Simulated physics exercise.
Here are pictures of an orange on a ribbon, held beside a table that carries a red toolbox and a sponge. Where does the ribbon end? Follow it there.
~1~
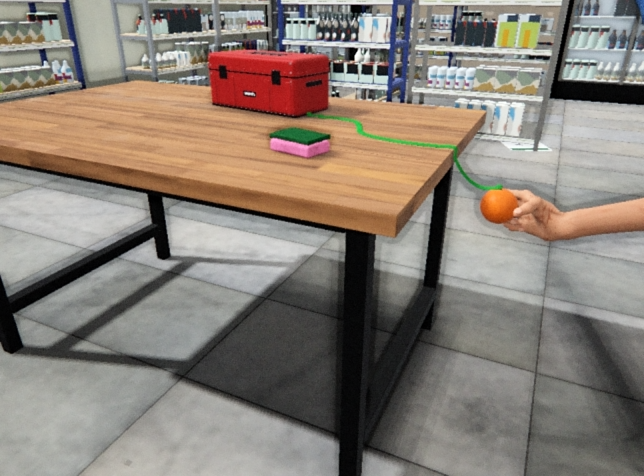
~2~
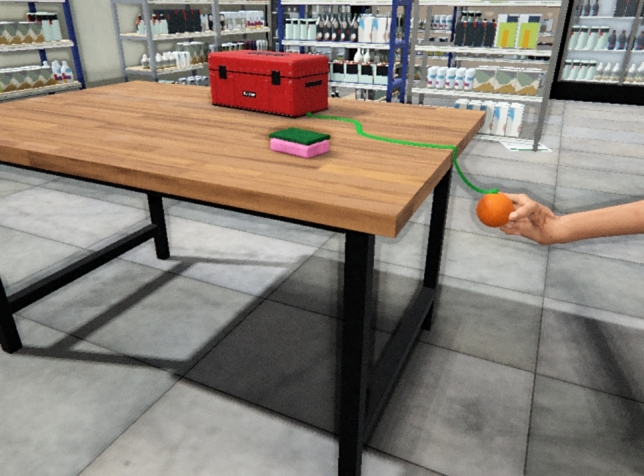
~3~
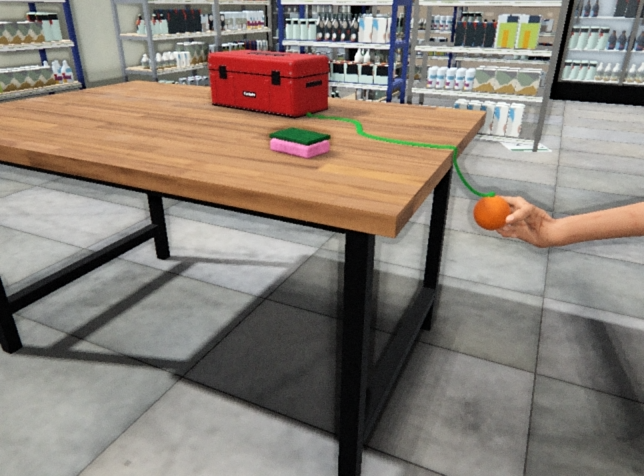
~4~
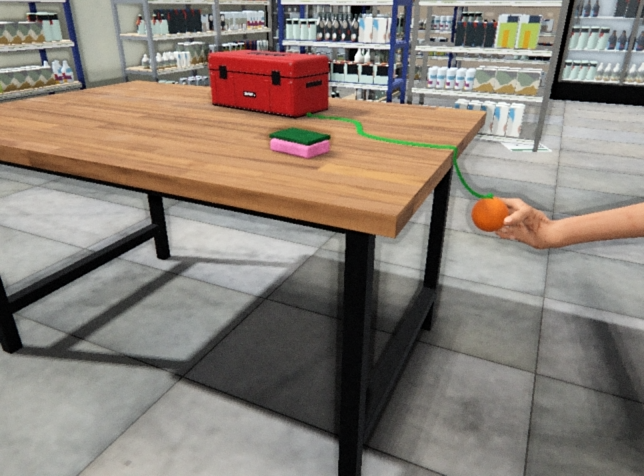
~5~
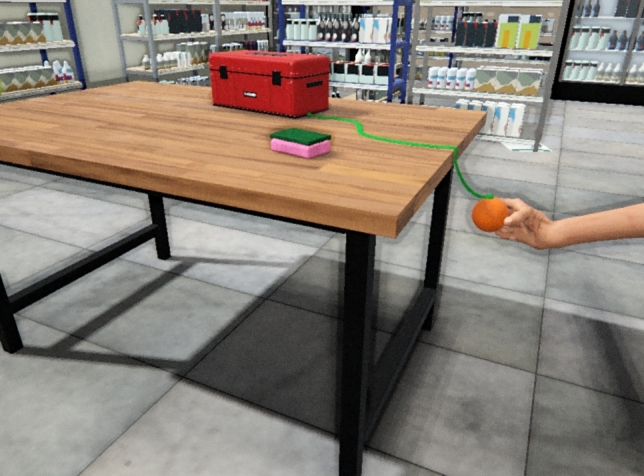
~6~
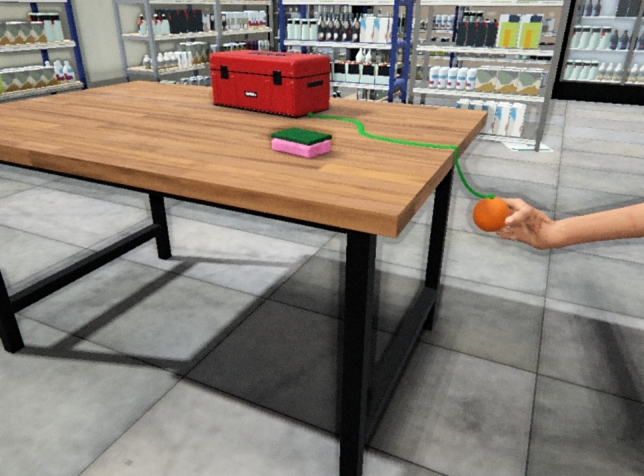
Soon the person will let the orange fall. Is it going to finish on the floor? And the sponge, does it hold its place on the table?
The orange ends up hanging; the sponge stays where it is.
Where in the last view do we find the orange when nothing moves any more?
Around (429, 242).
Then, 0.42 s past the final frame, orange in the air near (408, 240); toolbox still; sponge still.
Then, 1.00 s past the final frame, orange in the air near (498, 247); toolbox still; sponge still.
Then, 1.92 s past the final frame, orange in the air near (494, 250); toolbox still; sponge still.
When it is over, orange in the air near (429, 242); toolbox still; sponge still. The orange hangs in the air and the sponge remains where it stands.
